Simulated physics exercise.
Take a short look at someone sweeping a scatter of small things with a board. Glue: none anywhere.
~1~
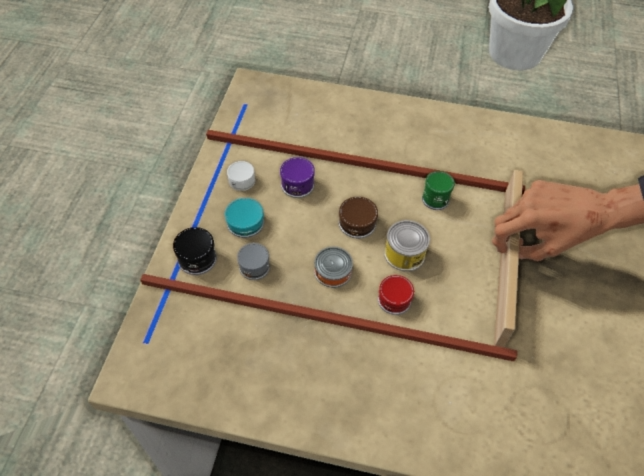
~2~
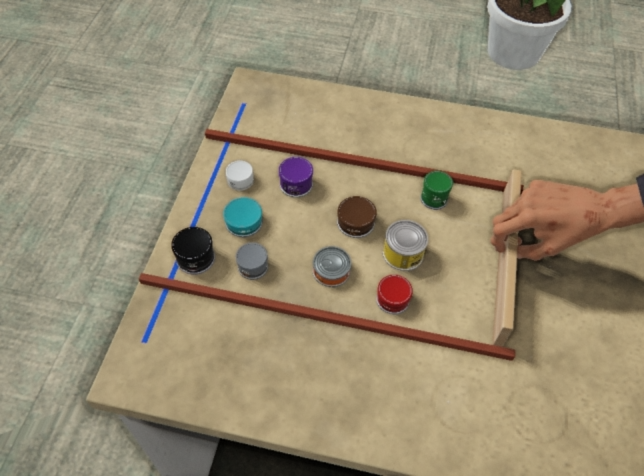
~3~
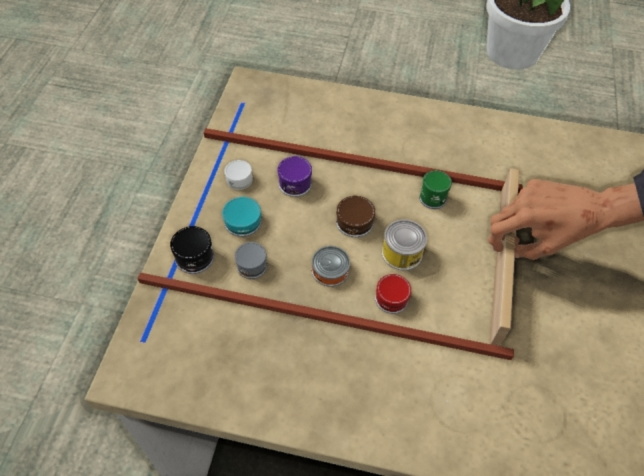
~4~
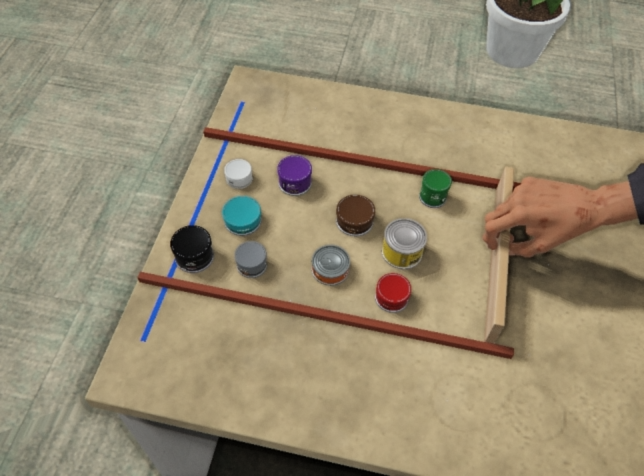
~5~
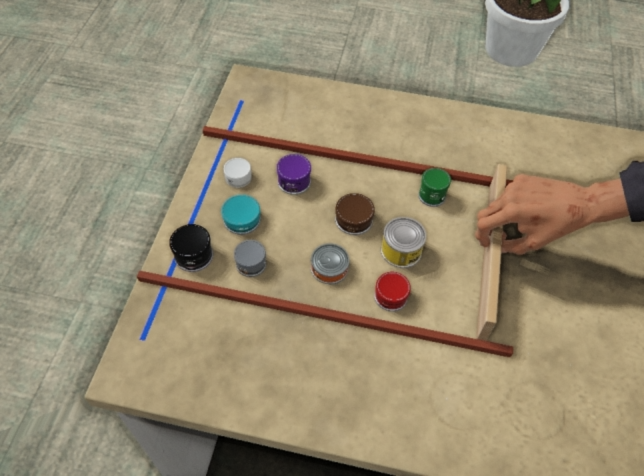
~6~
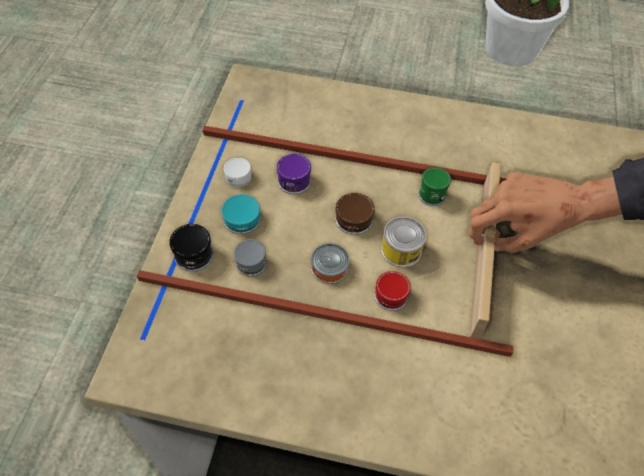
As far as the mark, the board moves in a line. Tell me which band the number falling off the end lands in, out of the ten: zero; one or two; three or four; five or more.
It lands in the five or more band.
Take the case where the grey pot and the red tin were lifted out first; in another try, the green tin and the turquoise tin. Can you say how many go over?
That gives 4 for the first pair taken away and 4 for the second.
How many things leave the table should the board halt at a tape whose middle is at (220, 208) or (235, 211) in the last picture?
It would be 3 and 1.
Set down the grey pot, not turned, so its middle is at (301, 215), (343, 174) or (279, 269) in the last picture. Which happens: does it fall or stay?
Results in order - down; down; down.
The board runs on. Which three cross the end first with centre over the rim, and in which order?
The black pot goes first, followed by the turquoise tin and then the white tub.
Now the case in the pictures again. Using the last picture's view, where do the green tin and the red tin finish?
The first near (206, 142), the second near (160, 249).
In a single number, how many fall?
It comes to 6.
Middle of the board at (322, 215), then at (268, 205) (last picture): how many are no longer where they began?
At the first point the count is 7, at the second it's 10.
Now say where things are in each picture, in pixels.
In the first frame, black pot (195, 251); white tub (241, 176); turquoise tin (245, 218); board (509, 254); tape (202, 208).
In the second frame, white tub (240, 176); orange pot (332, 267).
In the third frame, turquoise tin (242, 217); green tin (435, 190).
In the fourth frame, black pot (193, 249); purple tin (295, 176).
In the fifth frame, white tub (238, 173); red tin (392, 292).
In the sixth frame, black pot (192, 248); white tub (238, 172); turquoise tin (241, 214); board (486, 246); tape (199, 204).
Soon after, none off yet; black pot at rest near (192, 248); white tub at rest near (238, 172); turquoise tin at rest near (241, 214).
Then, none off yet; black pot at rest near (192, 248); white tub moving near (231, 173); turquoise tin moved a little near (231, 212).
At rest, the number that fall off is five or more; fallen, orange pot, purple tin, grey pot, turquoise tin, white tub and black pot.
